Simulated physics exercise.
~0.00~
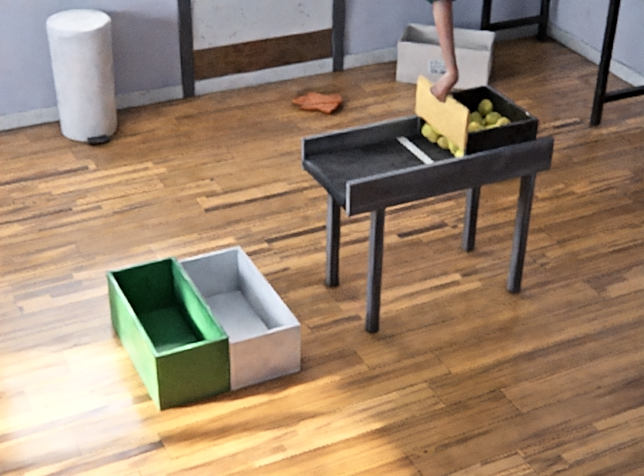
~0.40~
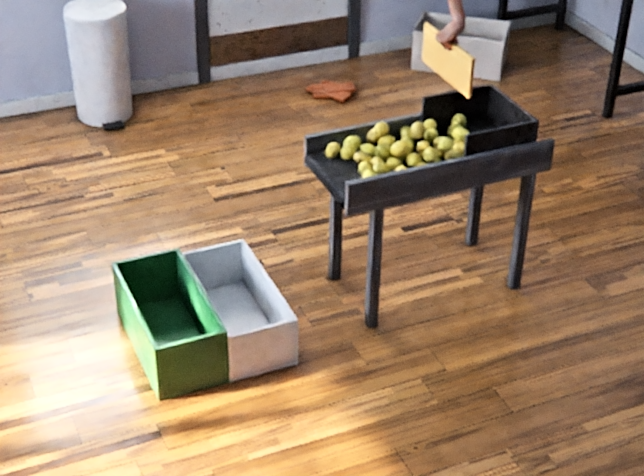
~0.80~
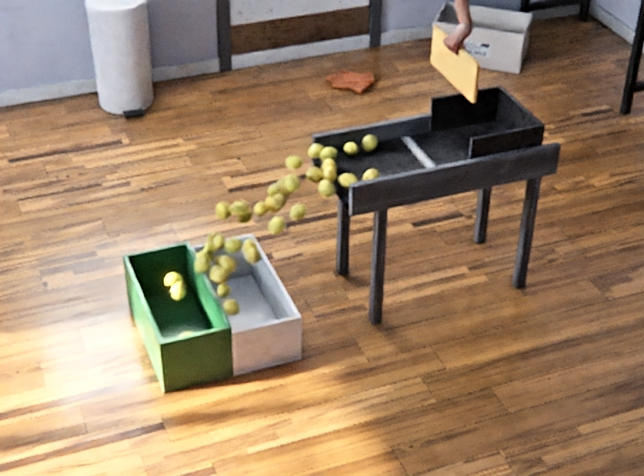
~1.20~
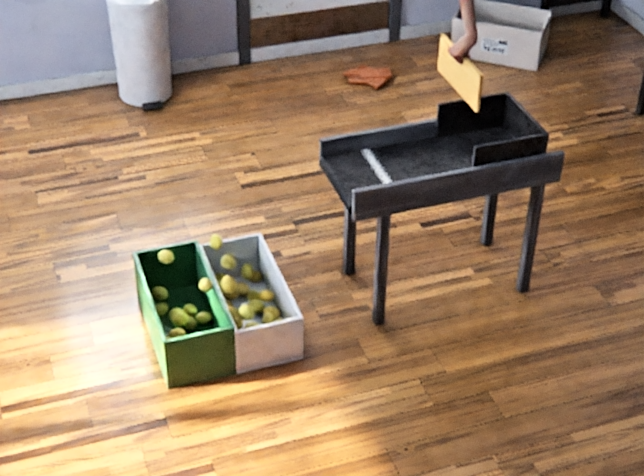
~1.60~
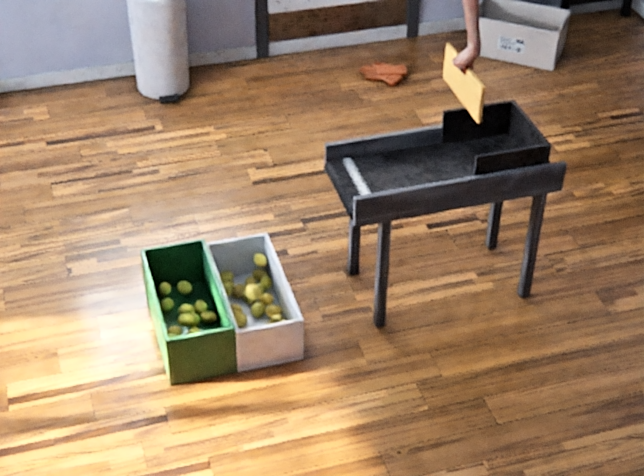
Lemons ride a dark conveyor past a lifted gate and fall into green and white tubs.
